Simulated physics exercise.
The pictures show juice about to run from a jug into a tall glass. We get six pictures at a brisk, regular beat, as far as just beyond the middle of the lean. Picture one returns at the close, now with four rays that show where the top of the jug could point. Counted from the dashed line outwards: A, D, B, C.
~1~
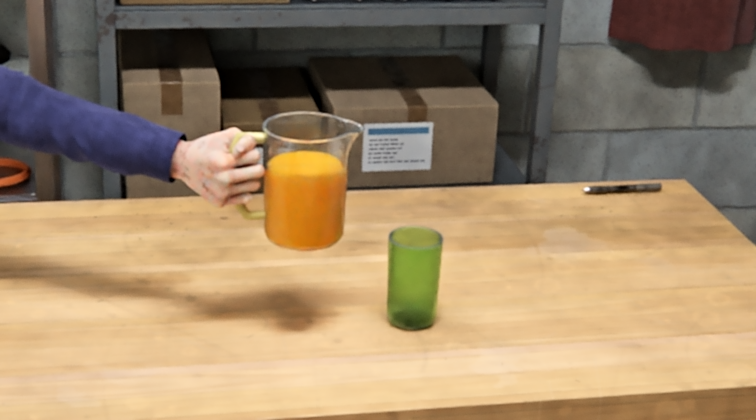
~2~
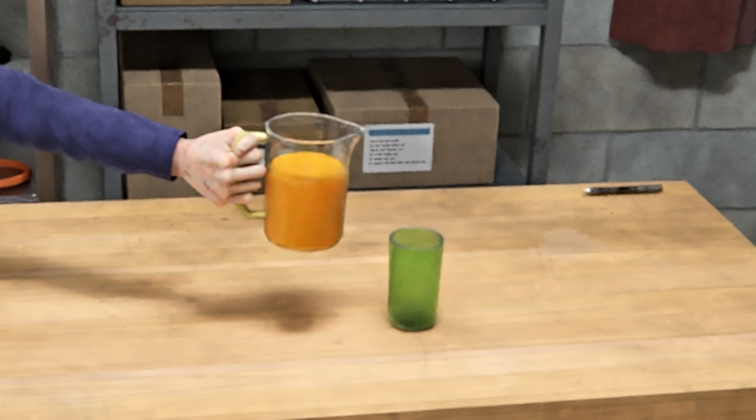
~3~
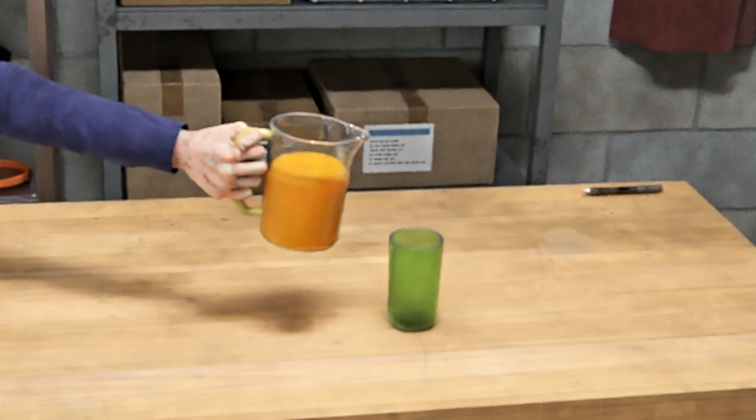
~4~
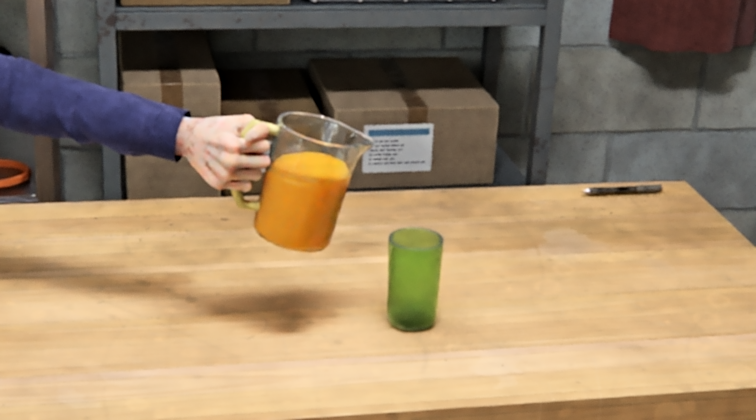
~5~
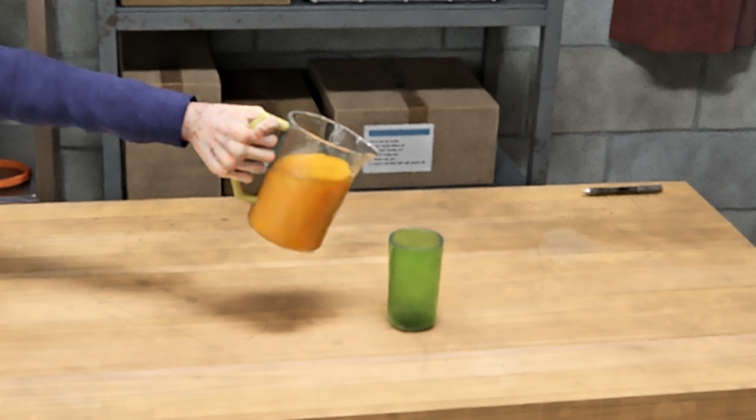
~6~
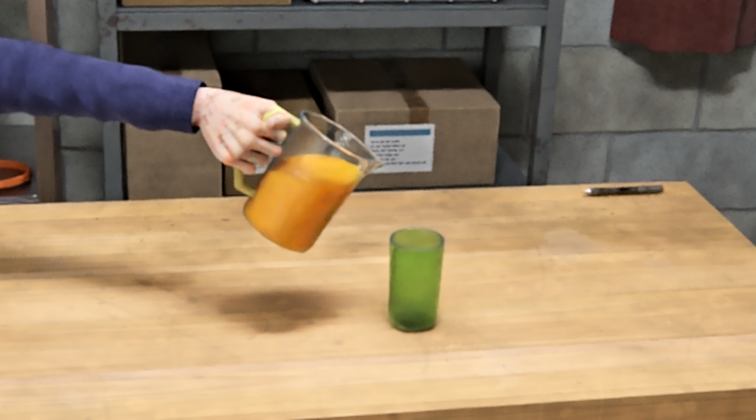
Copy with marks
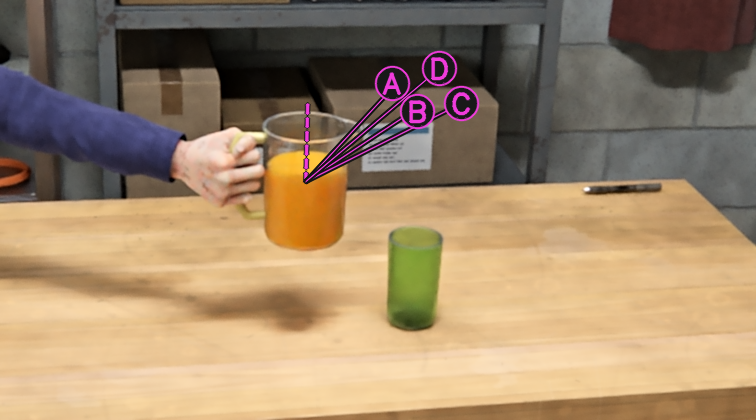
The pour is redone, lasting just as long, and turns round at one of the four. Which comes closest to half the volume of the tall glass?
C.
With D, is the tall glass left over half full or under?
Under.
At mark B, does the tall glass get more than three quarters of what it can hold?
No.
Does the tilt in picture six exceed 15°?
Yes.
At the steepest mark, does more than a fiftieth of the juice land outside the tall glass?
No, it does not.
On the marked copy, A at (383, 98); B at (401, 118); C at (446, 111); D at (426, 79).
If A is chosen, the tall glass ends with about 3 % of what it can hold.
If B is chosen, the tall glass ends with about 26 % of what it can hold.
If C is chosen, the tall glass ends with about 48 % of what it can hold.
If D is chosen, the tall glass ends with about 12 % of what it can hold.
